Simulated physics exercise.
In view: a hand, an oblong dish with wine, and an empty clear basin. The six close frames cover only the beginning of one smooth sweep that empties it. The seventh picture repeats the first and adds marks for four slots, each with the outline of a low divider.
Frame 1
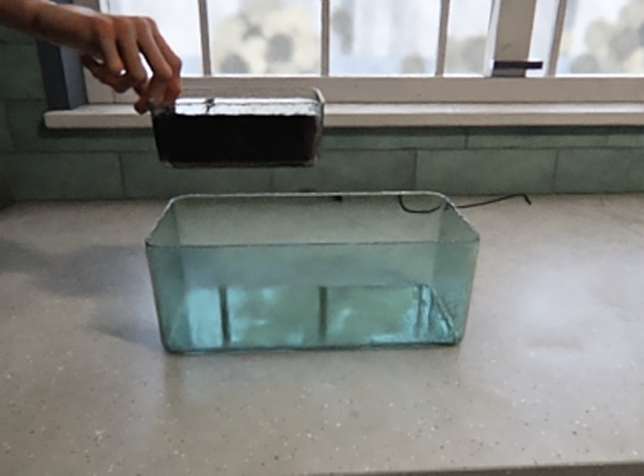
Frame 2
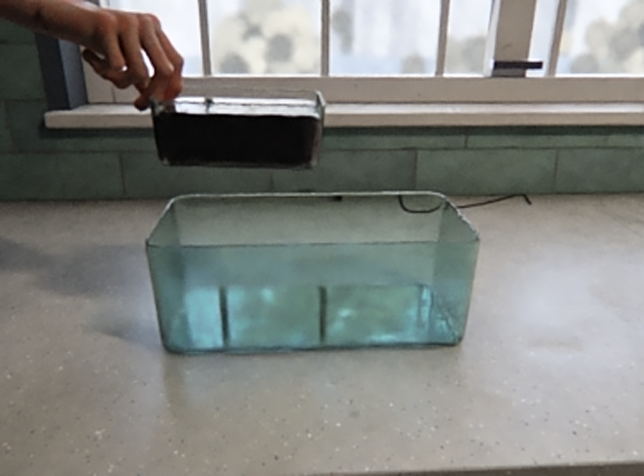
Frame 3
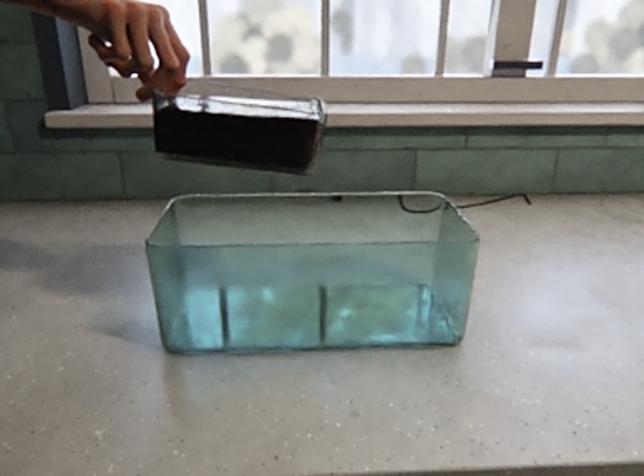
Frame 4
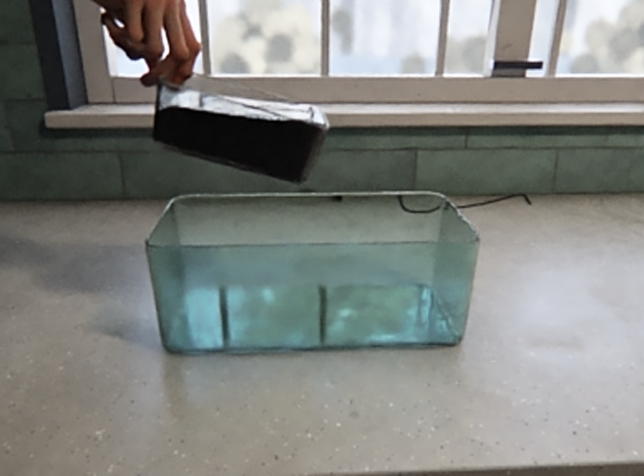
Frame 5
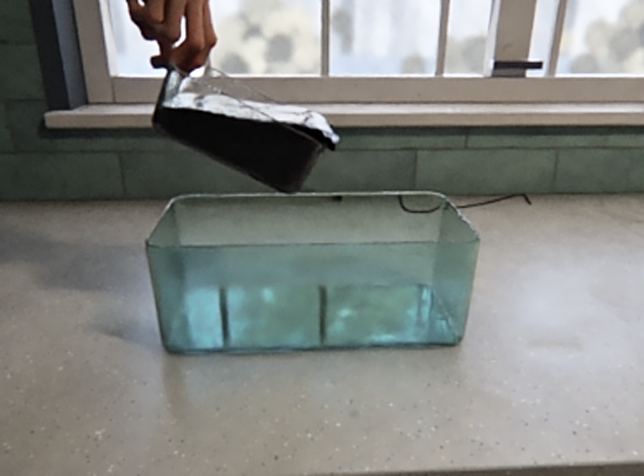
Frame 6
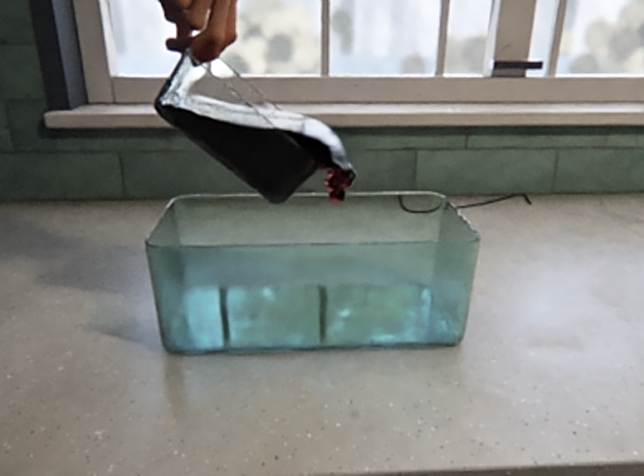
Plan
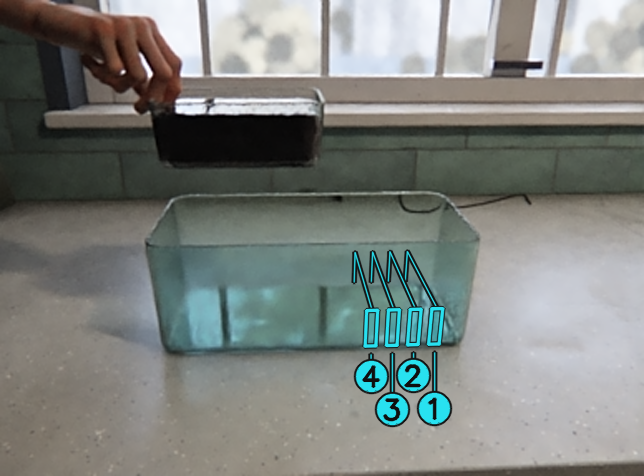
A hand at the upper left holds a small oblong glass dish of dark wine above a larger, clear, blue-green tinted basin. The basin sits empty on a pale speckled counter, seen from the front and slightly above, with green tiles and a white-framed window behind. The dish starts level, then the hand lifts its left end, tilting it rightward until reddish wine slips over the right lip, while the camera stays still.
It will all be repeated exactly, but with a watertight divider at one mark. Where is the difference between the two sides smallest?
4 works best here.
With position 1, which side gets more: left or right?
More ends on the left.
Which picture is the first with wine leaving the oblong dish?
Picture 5.
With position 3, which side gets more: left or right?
The left one.
In cyan, 1 at (434, 352); 2 at (413, 353); 3 at (392, 353); 4 at (371, 354).
If 1 is chosen, about 88 % ends left of the wall and 9 % right of it; 3 % is lost outside.
If 2 is chosen, about 88 % ends left of the wall and 6 % right of it; 6 % is lost outside.
If 3 is chosen, about 73 % ends left of the wall and 23 % right of it; 4 % is lost outside.
If 4 is chosen, about 51 % ends left of the wall and 46 % right of it; 3 % is lost outside.
